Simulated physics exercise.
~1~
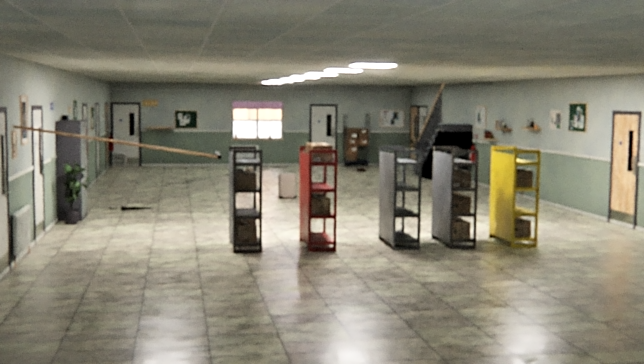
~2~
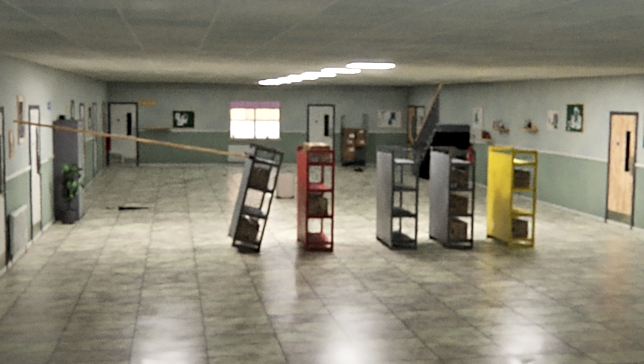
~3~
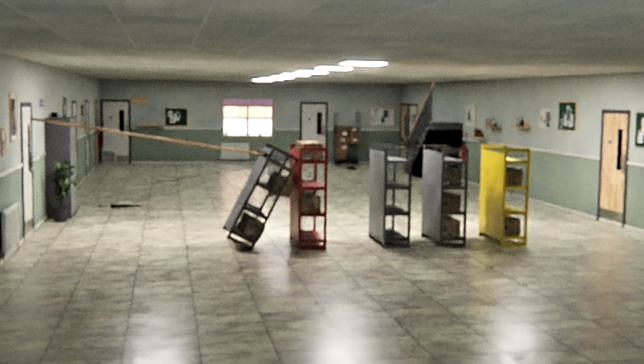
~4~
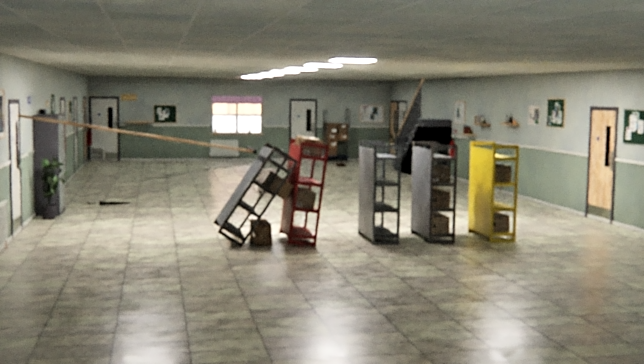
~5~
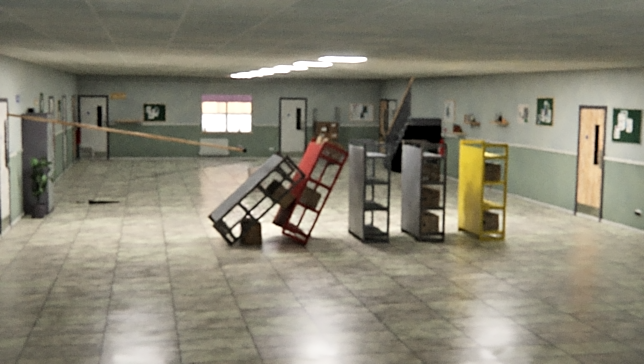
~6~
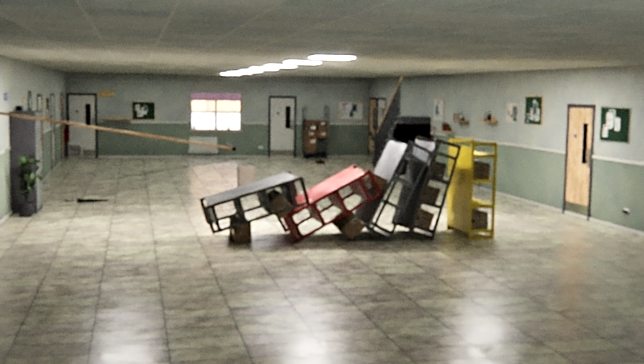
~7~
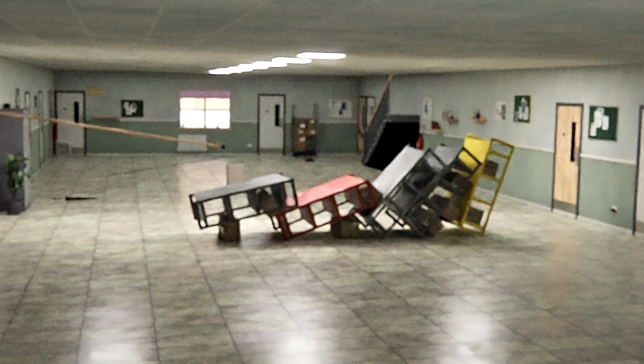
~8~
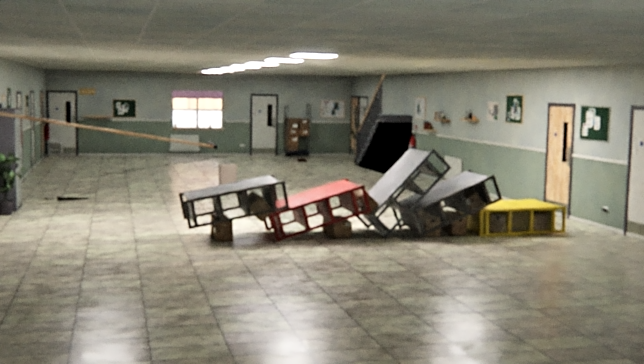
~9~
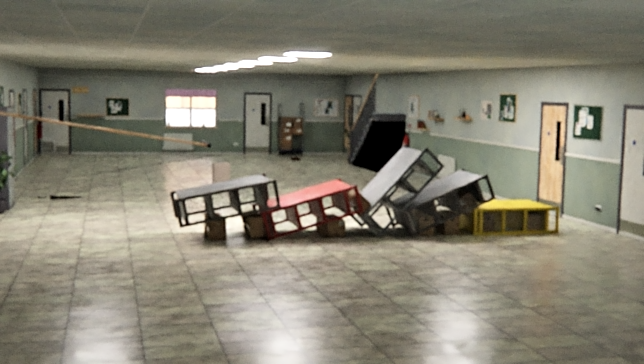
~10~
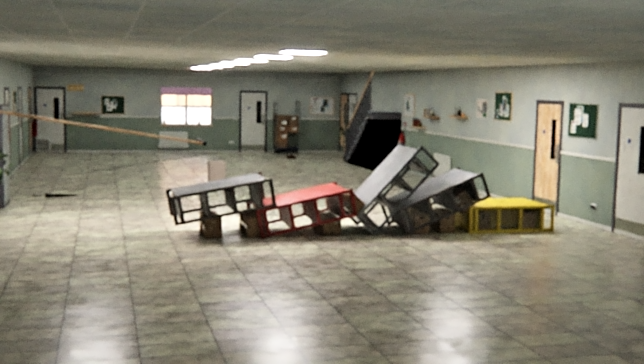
At first, five shelving units stand in a row across a wide tiled hall, a red one second from the left and a yellow one at the right end, while a long pole reaches in from the left toward the first. The first grey unit tips right and leans on the red one, and a carton drops to the floor. The red unit then tilts over into the grey units beyond, which topple against the yellow one. Finally the yellow unit falls flat, the red lies nearly flat, a middle grey unit rests steeply slanted, and none remains standing.
